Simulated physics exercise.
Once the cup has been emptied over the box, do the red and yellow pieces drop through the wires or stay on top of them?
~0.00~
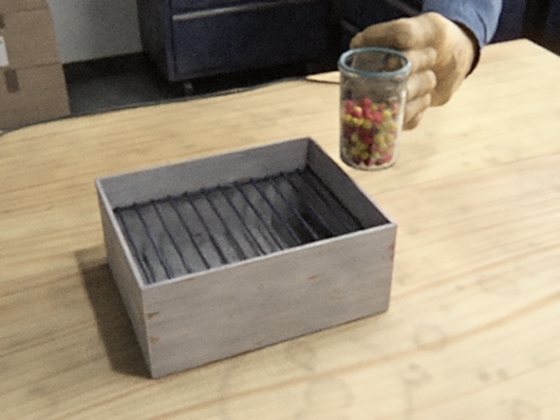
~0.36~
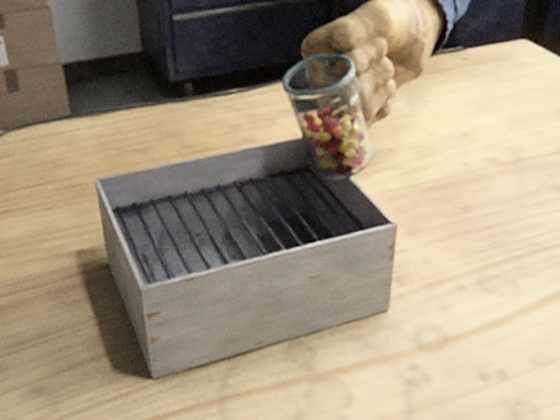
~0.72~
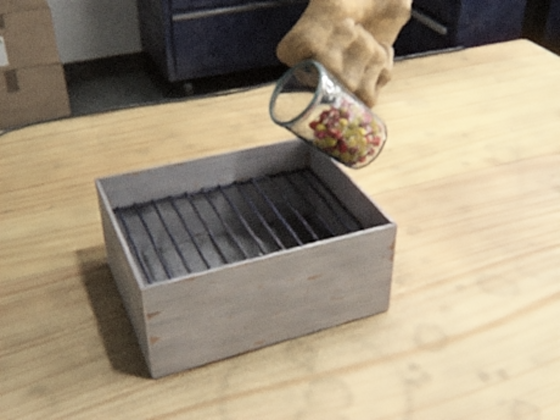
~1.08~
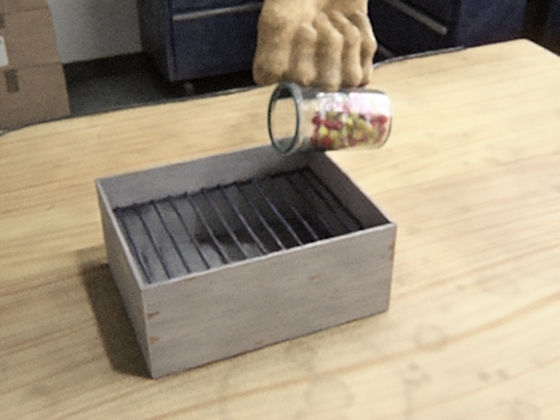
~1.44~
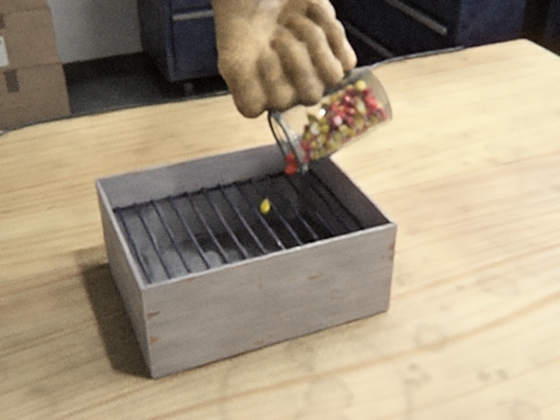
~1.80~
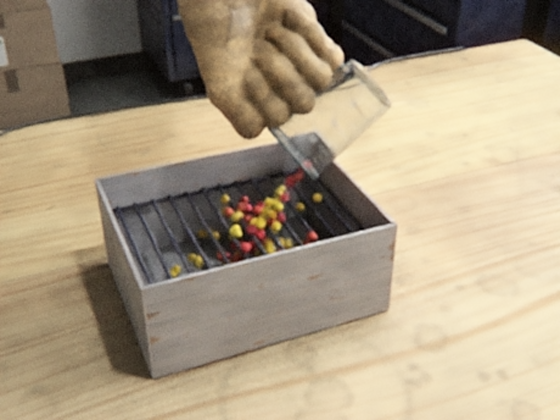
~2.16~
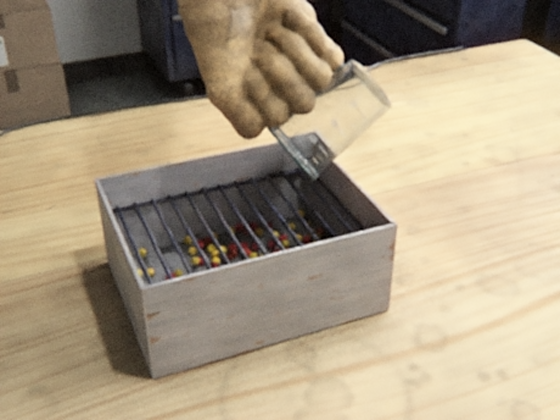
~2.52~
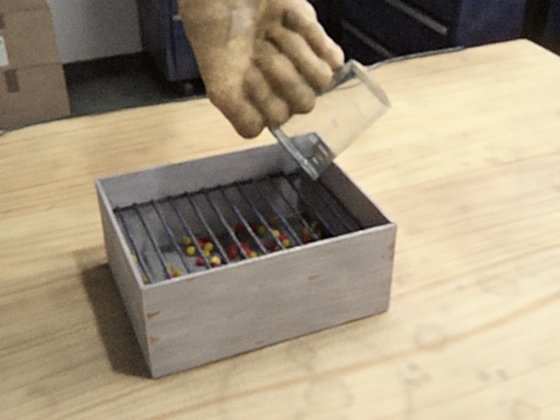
Both the red and the yellow pieces drop through the wires. They all end up lying underneath, with none left on top.
